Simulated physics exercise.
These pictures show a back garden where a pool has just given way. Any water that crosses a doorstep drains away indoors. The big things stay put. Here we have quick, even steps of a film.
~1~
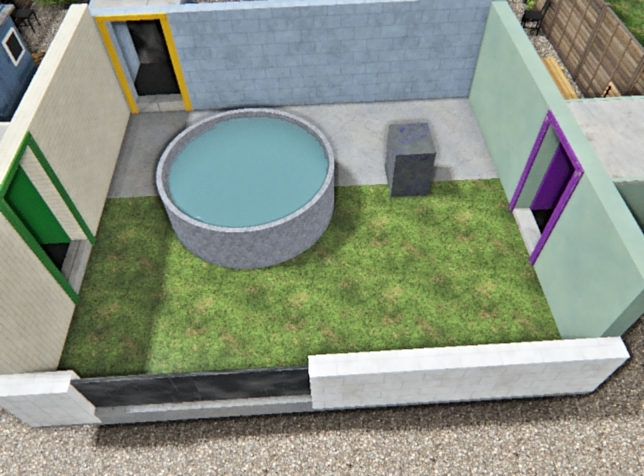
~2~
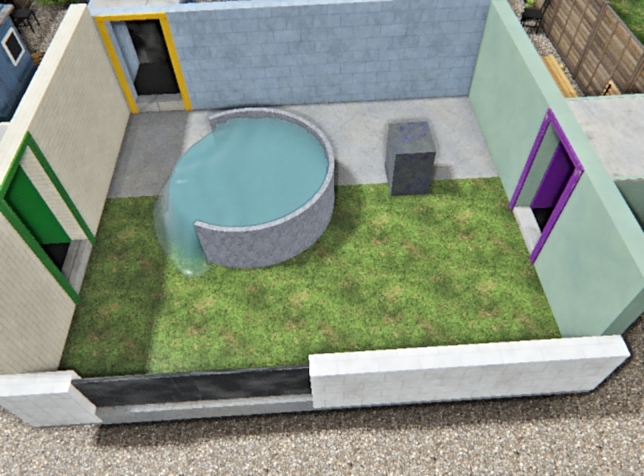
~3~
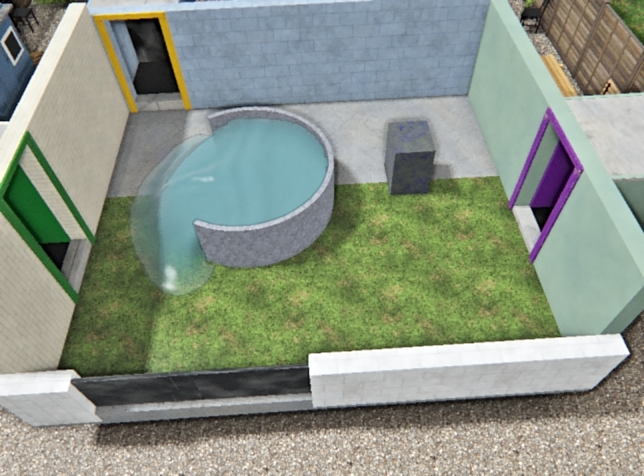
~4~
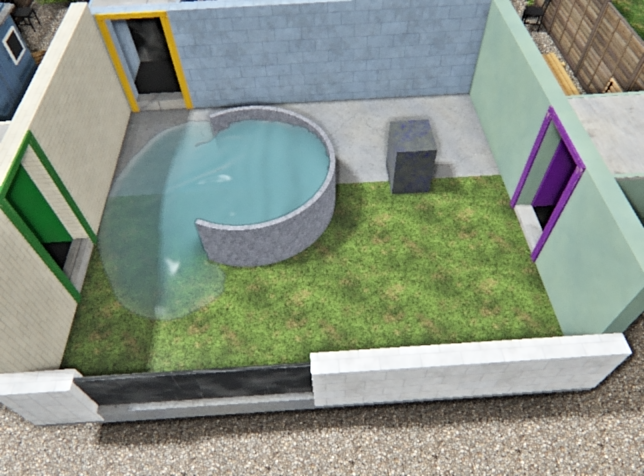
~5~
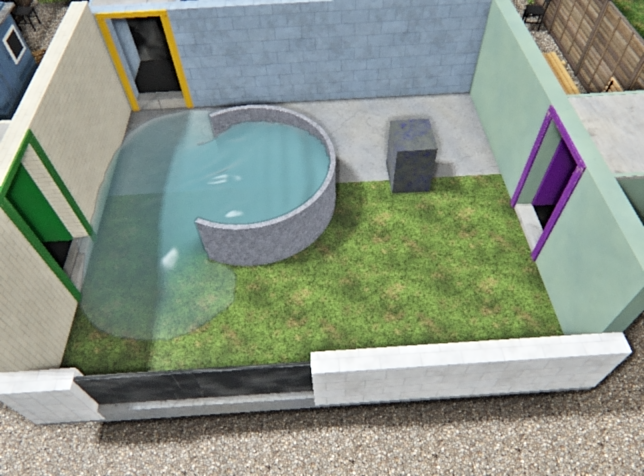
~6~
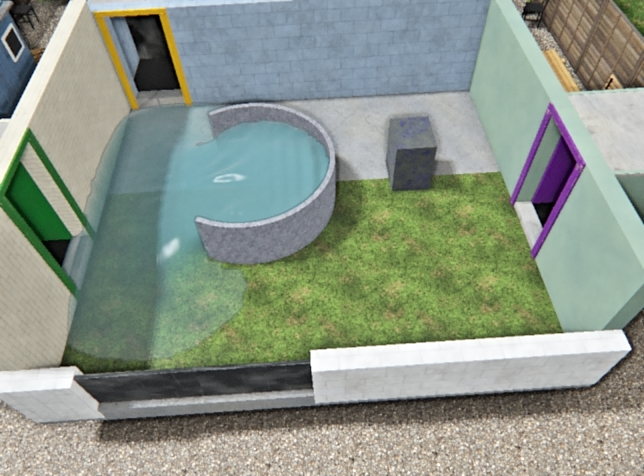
Water poured out through a gap in the left side of the round grey pool, spreading across the paving and grass toward the green door and the low front wall.
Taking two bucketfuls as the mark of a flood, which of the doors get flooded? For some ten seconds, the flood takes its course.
The yellow door gets flooded, the green door gets flooded, the purple door gets flooded.
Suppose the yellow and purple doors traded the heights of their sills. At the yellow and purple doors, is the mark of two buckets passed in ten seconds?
I reckon the yellow gets more than that, and the purple gets less than that.
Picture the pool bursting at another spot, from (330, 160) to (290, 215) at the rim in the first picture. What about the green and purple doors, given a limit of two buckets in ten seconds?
Note: Green misses the line, purple crosses the line.
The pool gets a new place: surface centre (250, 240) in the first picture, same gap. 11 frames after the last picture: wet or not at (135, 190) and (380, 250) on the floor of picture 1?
Result: Inundated; spared.
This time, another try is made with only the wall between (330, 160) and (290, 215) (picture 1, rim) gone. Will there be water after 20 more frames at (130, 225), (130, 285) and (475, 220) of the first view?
The first spot is spared, the second spared, the third swamped.
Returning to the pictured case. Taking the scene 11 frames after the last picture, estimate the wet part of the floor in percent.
I reckon around 35 %.
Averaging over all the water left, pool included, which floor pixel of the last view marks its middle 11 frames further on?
I'd say near (180, 209).
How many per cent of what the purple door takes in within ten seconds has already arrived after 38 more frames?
About 0 %.
A moment on, water covers 30 % of the floor; the yellow door under two buckets in, the green door over two buckets in, the purple door not reached.
Next, water covers 35 % of the floor; the yellow door far over two buckets in, the green door far over two buckets in, the purple door not reached.
Then, water covers 65 % of the floor; the yellow door far over two buckets in, the green door far over two buckets in, the purple door not reached.
Later, water covers 100 % of the floor; the yellow door far over two buckets in, the green door far over two buckets in, the purple door wet at the sill, nothing in.
In the end, water covers 100 % of the floor; the yellow door far over two buckets in, the green door far over two buckets in, the purple door over two buckets in.
